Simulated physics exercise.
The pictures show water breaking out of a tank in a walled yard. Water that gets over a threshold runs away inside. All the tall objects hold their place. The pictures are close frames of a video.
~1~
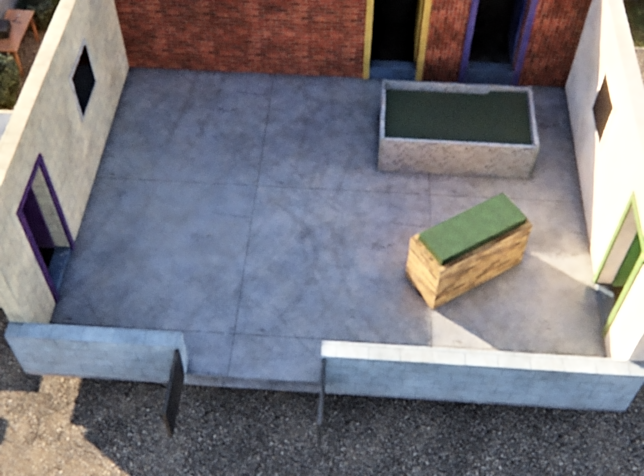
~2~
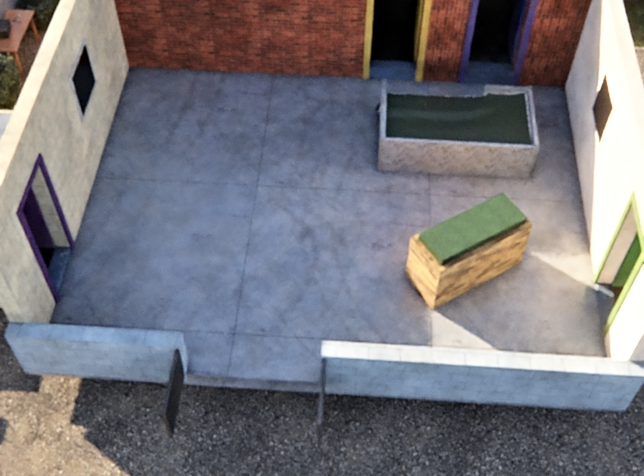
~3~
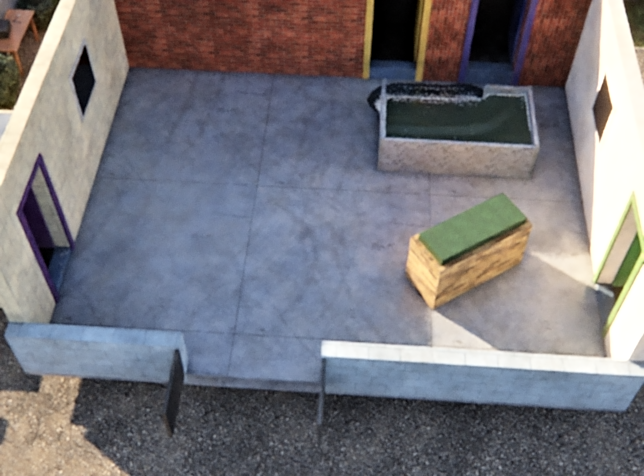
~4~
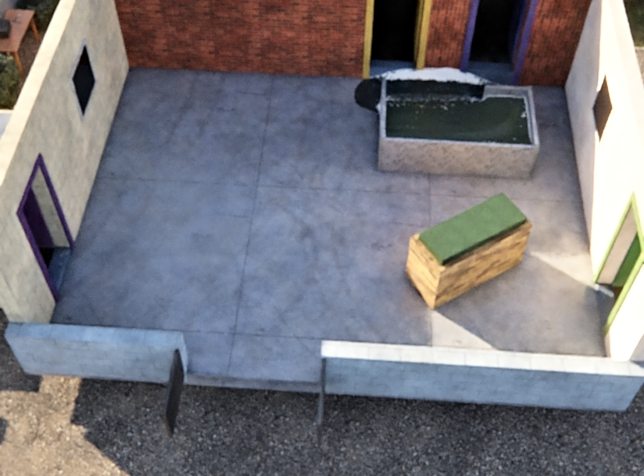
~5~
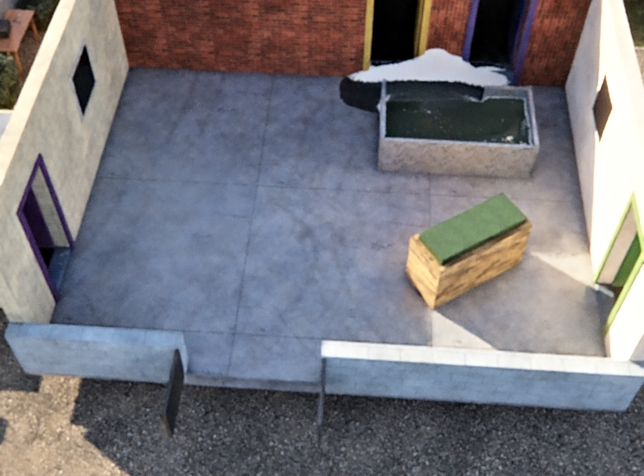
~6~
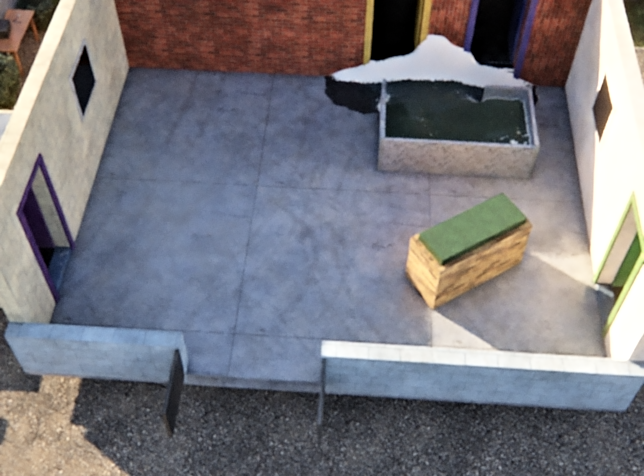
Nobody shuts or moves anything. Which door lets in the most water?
The yellow doorway takes the most.
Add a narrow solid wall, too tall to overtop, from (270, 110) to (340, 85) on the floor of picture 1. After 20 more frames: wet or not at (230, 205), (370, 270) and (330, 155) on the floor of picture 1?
In turn: Wet, dry, flooded.
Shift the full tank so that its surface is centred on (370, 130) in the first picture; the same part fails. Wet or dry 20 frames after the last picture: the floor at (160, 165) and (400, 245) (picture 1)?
As listed: Flooded, free of water.
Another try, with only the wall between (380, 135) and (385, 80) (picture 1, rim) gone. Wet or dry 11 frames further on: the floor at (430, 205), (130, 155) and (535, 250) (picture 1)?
As listed: Not flooded, awash, free of water.
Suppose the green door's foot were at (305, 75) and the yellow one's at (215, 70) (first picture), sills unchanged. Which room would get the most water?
I say the door marked green.
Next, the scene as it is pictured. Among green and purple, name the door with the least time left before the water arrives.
I say the green one.
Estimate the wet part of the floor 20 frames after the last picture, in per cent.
I make it 45 per cent.
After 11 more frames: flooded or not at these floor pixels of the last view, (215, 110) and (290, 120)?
One after the other: Wet, under water.
A moment on, water covers 10 % of the floor; purple door not reached, green door not reached, blue door a trickle in, yellow door some in.
Next, water covers 25 % of the floor; purple door not reached, green door not reached, blue door a trickle in, yellow door a lot in.
Then, water covers 45 % of the floor; purple door not reached, green door wet at the sill, nothing in, blue door a trickle in, yellow door a lot in.
Later, water covers 60 % of the floor; purple door wet at the sill, nothing in, green door wet at the sill, nothing in, blue door a trickle in, yellow door a lot in.
In the end, water covers 80 % of the floor; purple door wet at the sill, nothing in, green door a trickle in, blue door a trickle in, yellow door a lot in; the yellow door has let in the most.
